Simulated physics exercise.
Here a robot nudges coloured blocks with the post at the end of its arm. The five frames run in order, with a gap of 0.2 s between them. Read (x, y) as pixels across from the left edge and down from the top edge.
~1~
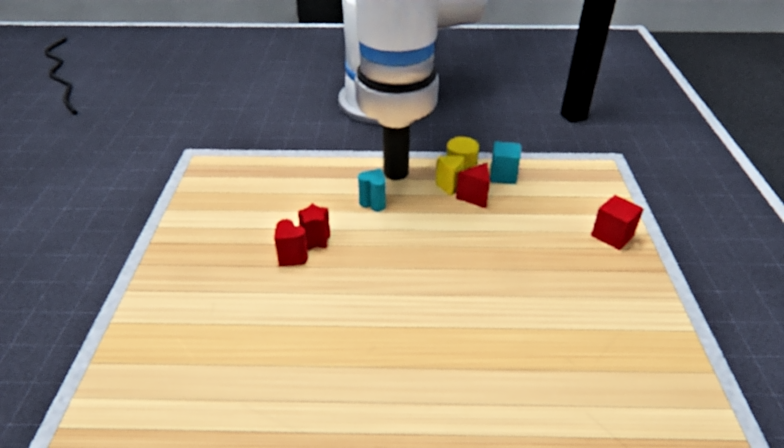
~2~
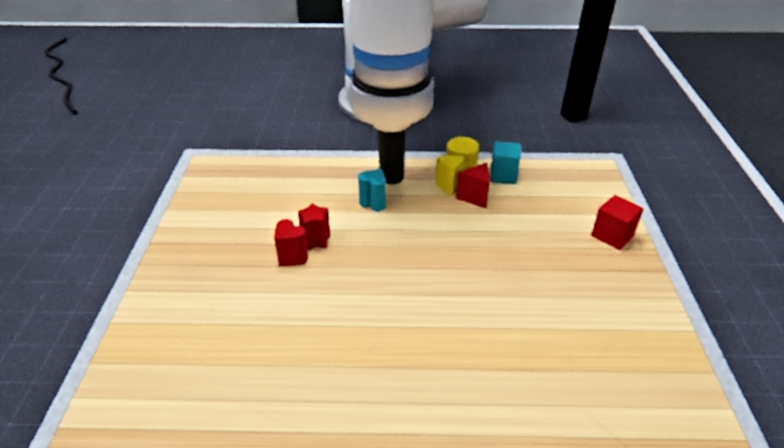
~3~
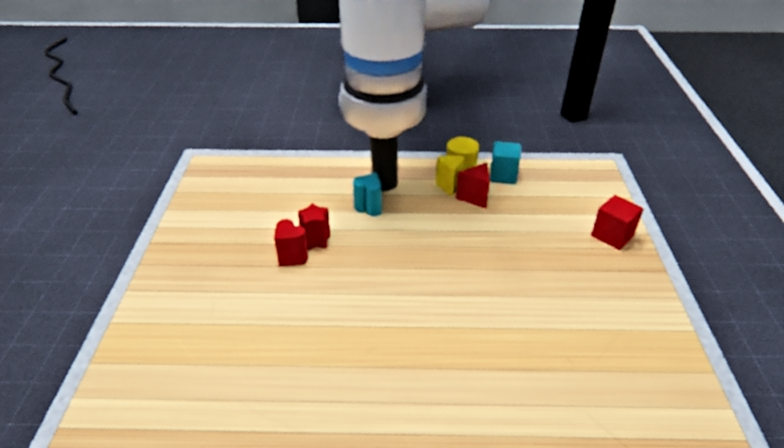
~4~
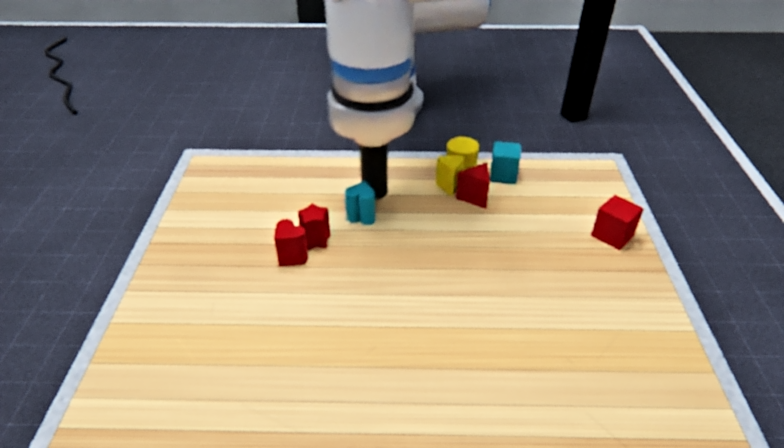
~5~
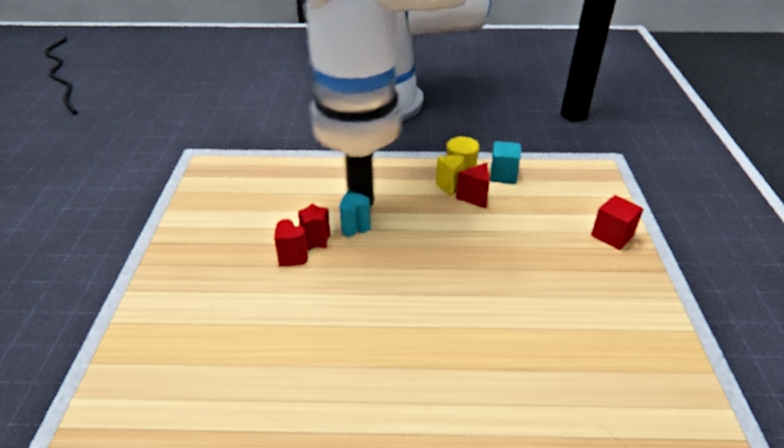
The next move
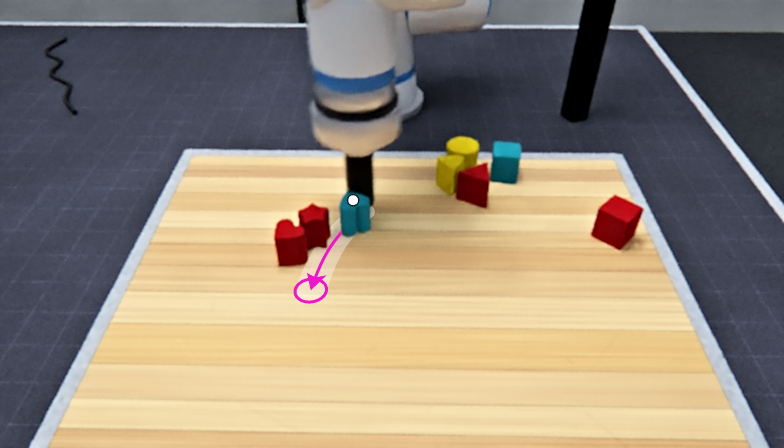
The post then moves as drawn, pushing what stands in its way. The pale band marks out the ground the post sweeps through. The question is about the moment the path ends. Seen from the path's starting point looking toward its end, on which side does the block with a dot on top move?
The answer is left: Facing from the path's start to its end, that's where the block with a dot on top shifts.
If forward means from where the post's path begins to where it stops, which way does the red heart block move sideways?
Toward the right.
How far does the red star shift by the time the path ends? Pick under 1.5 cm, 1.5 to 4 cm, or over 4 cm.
It moves between 1.5 and 4 cm.
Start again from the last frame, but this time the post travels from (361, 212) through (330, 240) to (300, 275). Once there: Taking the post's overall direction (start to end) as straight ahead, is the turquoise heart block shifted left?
Yes, that is what happens.
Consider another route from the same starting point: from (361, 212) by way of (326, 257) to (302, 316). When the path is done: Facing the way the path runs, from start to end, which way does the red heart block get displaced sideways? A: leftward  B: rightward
Answer: B.
The line goes from (361, 212) through (340, 234) and (323, 260) to (311, 290); the dot is on the turquoise heart block.
The first path, step by step. One third of the way, post (339, 224); red star (308, 214); turquoise heart block (342, 223), turned 45° anticlockwise.
Two thirds of the way, post (322, 250); red heart block (265, 232), turned 20° anticlockwise; red star (297, 223), turned 90° clockwise; turquoise heart block (343, 242), turned 85° anticlockwise.
At the end, post (309, 280); red heart block (265, 232), turned 20° anticlockwise; red star (297, 223), turned 90° clockwise; turquoise heart block (344, 244), turned 95° anticlockwise.
